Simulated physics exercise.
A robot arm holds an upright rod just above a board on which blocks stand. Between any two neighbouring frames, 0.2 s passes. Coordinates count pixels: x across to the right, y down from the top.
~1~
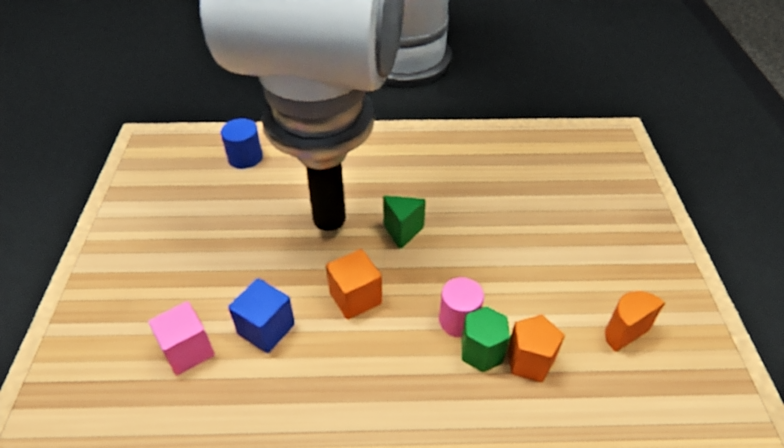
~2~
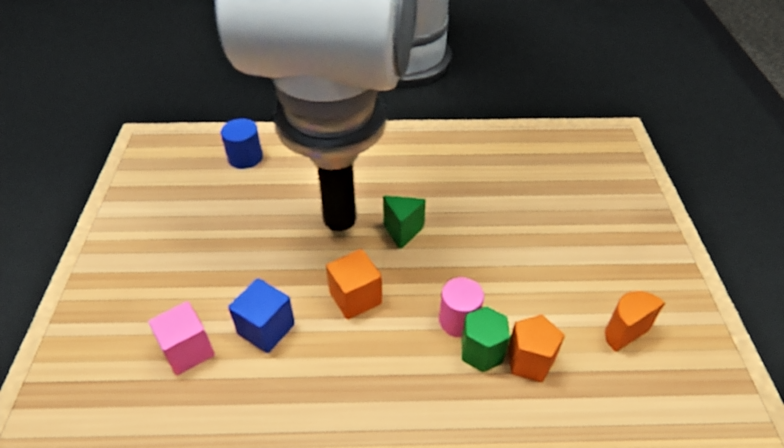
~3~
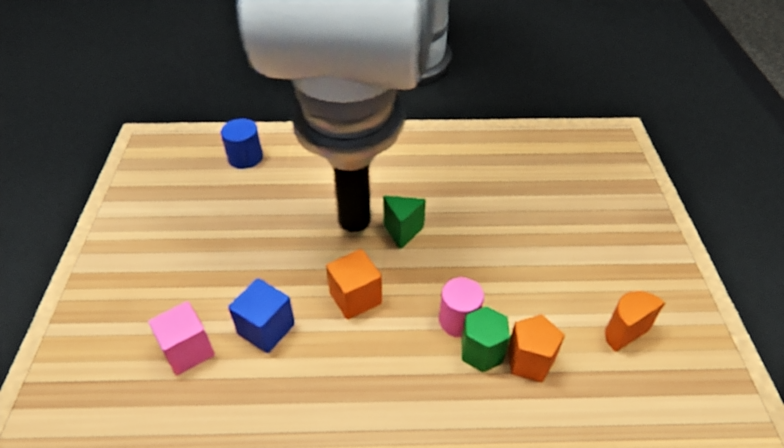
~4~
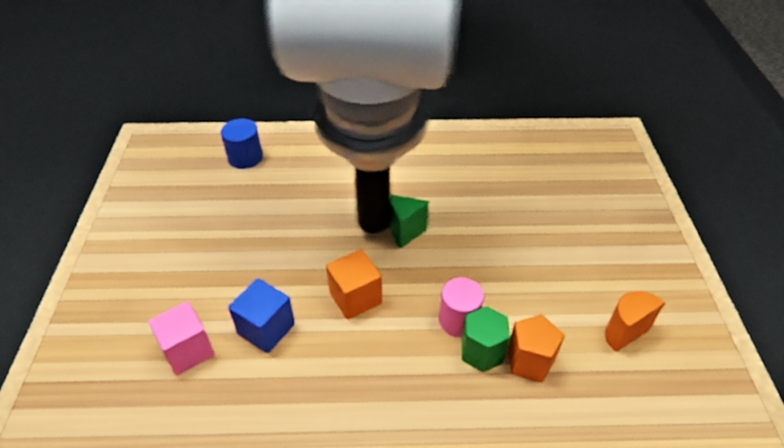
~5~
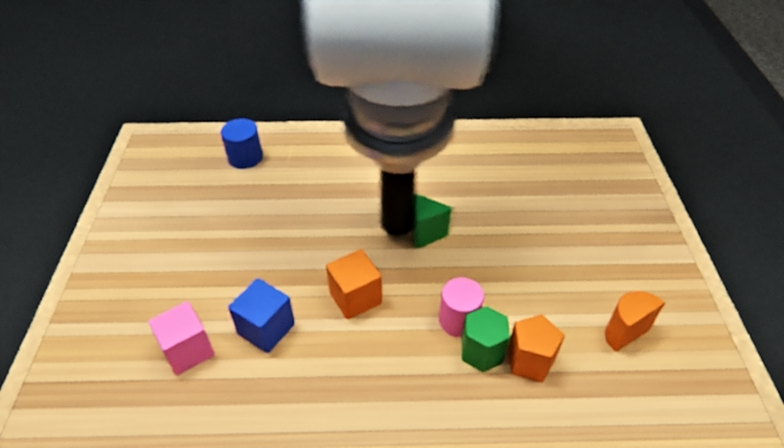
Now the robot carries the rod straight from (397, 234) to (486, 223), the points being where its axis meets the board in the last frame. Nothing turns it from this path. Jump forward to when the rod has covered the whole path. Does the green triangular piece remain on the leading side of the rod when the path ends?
Yes - that is the case.
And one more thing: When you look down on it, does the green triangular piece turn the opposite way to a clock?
Going by the path, no.
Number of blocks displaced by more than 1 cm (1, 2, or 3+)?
The answer is one block, counting only moves over 1 cm.
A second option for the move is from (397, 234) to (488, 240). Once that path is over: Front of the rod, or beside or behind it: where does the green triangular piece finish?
It is driven along in front.
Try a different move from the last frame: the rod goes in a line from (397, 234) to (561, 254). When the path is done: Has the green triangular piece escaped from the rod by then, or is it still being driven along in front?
At that point it is up front.
What follows on the original path. Halfway along, rod at (444, 219); green triangular piece at (476, 205), turned 25° clockwise.
At the end, rod at (487, 214); orange four-sided block in place; green triangular piece at (520, 205), turned 40° clockwise.
